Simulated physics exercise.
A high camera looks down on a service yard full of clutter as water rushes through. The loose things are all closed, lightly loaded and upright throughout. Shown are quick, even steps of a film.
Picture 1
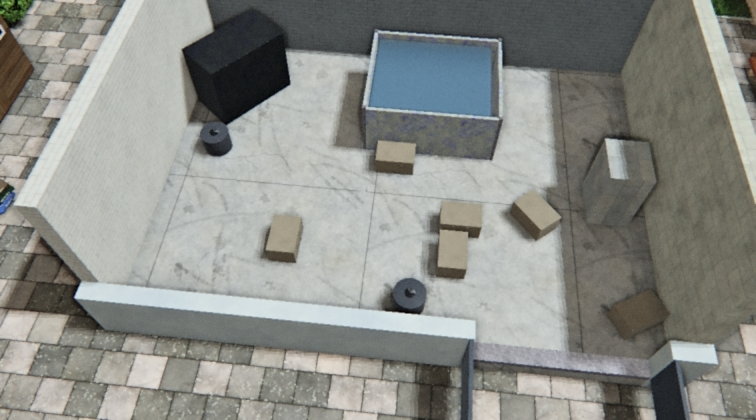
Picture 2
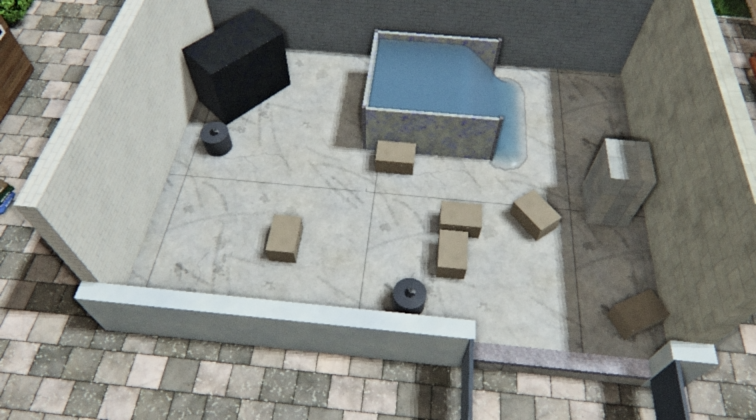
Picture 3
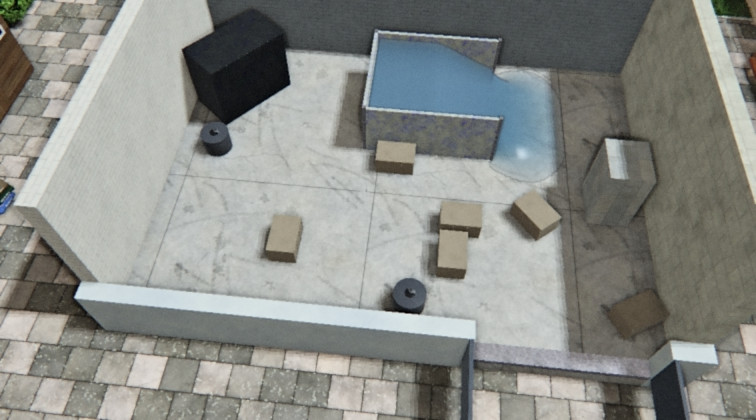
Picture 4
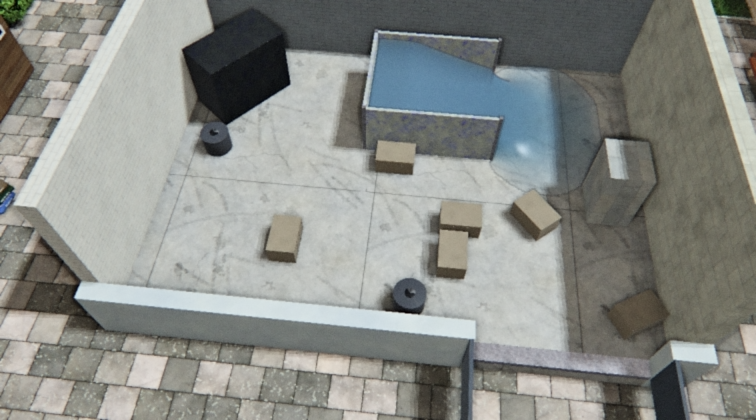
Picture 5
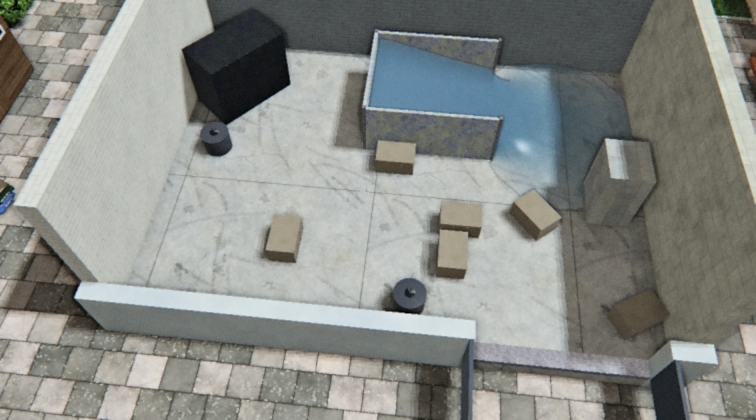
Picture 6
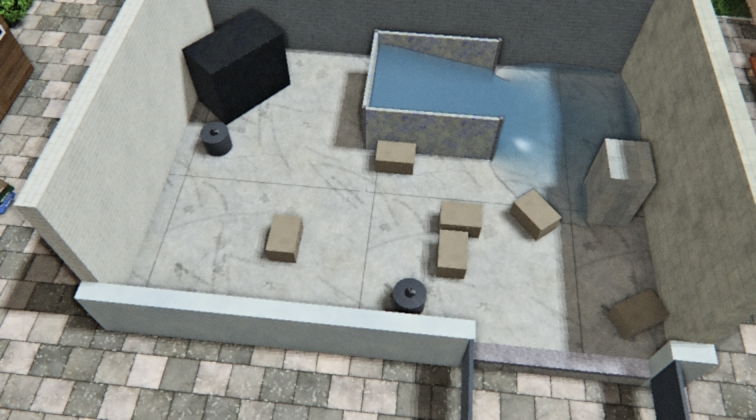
Water pouring from the open right side of a stone-walled tank and spreading across a walled yard, scattered boxes staying still.
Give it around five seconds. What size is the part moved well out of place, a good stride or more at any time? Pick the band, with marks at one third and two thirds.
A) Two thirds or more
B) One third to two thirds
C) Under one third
The answer is B.
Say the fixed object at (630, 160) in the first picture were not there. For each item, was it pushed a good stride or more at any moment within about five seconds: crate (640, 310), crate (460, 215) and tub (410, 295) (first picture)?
Per item in the order asked: Got moved a good way; moved little if at all; moved little if at all.
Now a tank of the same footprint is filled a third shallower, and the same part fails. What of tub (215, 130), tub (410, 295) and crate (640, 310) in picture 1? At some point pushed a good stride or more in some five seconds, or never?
In turn: Never so far, under that, moved that far.
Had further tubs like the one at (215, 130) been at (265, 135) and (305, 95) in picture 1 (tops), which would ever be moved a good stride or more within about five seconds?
First remains in place, second remains in place.
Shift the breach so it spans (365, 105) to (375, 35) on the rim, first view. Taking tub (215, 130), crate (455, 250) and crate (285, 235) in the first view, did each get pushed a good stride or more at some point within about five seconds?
First covers that distance, second covers that distance, third covers that distance.
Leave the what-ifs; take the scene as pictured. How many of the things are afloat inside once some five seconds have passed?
Well, I'd say 0.
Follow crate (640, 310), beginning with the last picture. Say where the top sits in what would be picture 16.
Estimated position: Around (636, 346).
A moment on, 0 of 8 are well off their spots; 0 afloat.
Next, 1 of 8 are well off their spots; 0 afloat.
Later, 2 of 8 are well off their spots; 0 afloat.
In the end, 5 of 8 are well off their spots, and 5 have been at some point; 0 afloat.
